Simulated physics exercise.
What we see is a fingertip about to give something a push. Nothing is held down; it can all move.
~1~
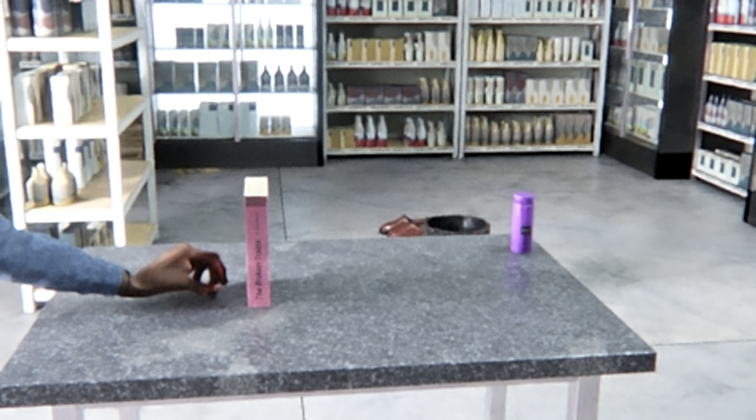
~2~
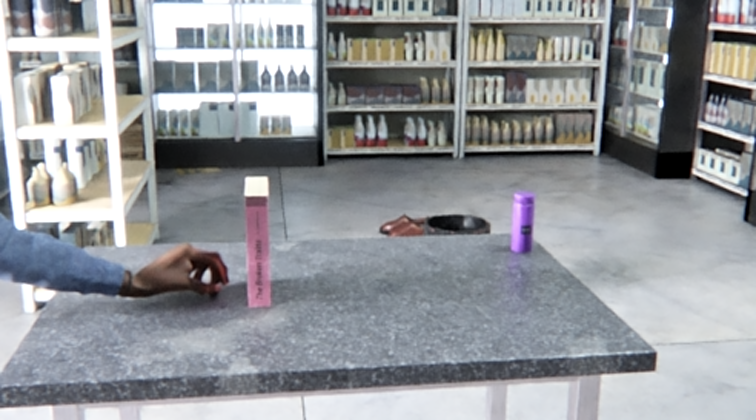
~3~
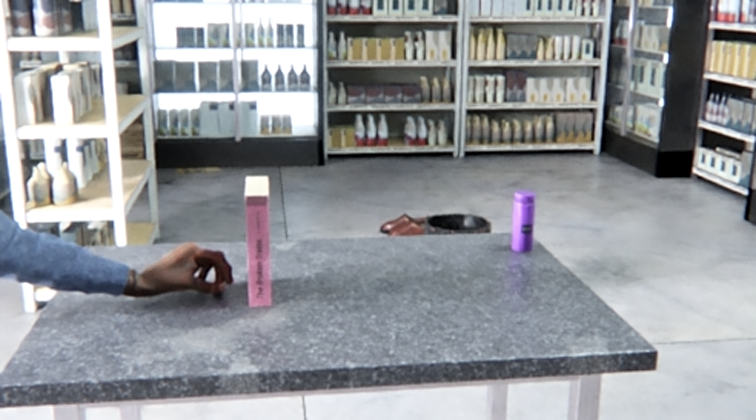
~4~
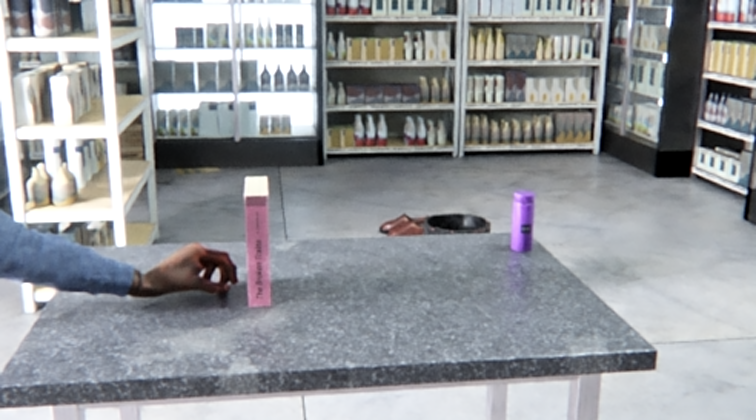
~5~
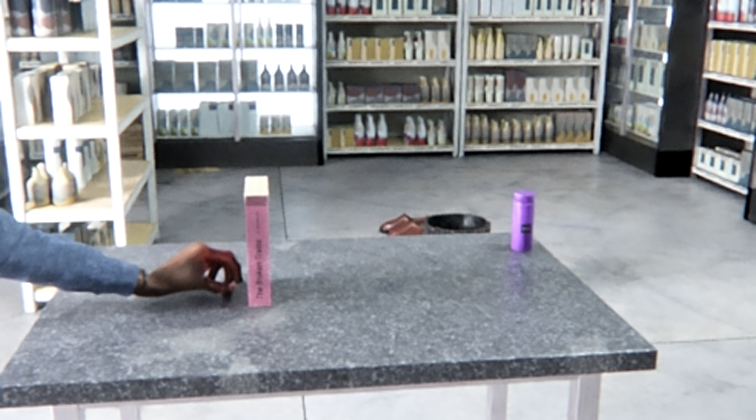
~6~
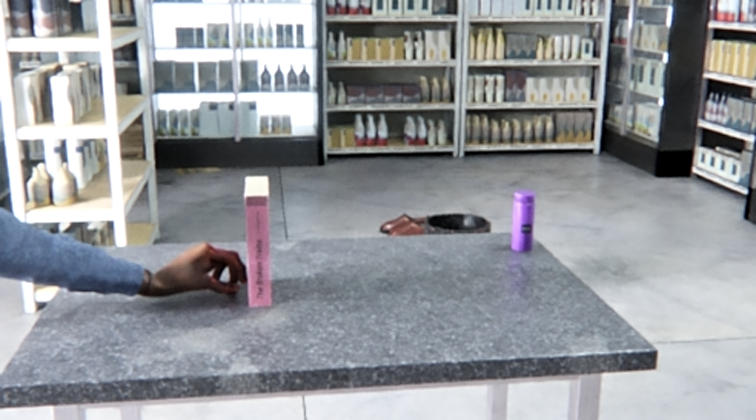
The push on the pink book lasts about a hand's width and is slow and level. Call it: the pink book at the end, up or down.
Up.
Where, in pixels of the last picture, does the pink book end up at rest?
It winds up at roughly (326, 238).
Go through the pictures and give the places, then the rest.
The first picture shows pink book (258, 241).
The second picture shows pink book (258, 241).
The third picture shows pink book (259, 240).
The fourth picture shows pink book (258, 240).
The fifth picture shows pink book (258, 240).
The sixth picture shows pink book (259, 240).
Then, 0.60 s after the last picture, pink book slid a little near (280, 239).
Then, 1.20 s after the last picture, pink book slid about its own width near (306, 239).
At rest, moved from the start, pink book. Seen from the same camera at the end, pink book near (326, 238).
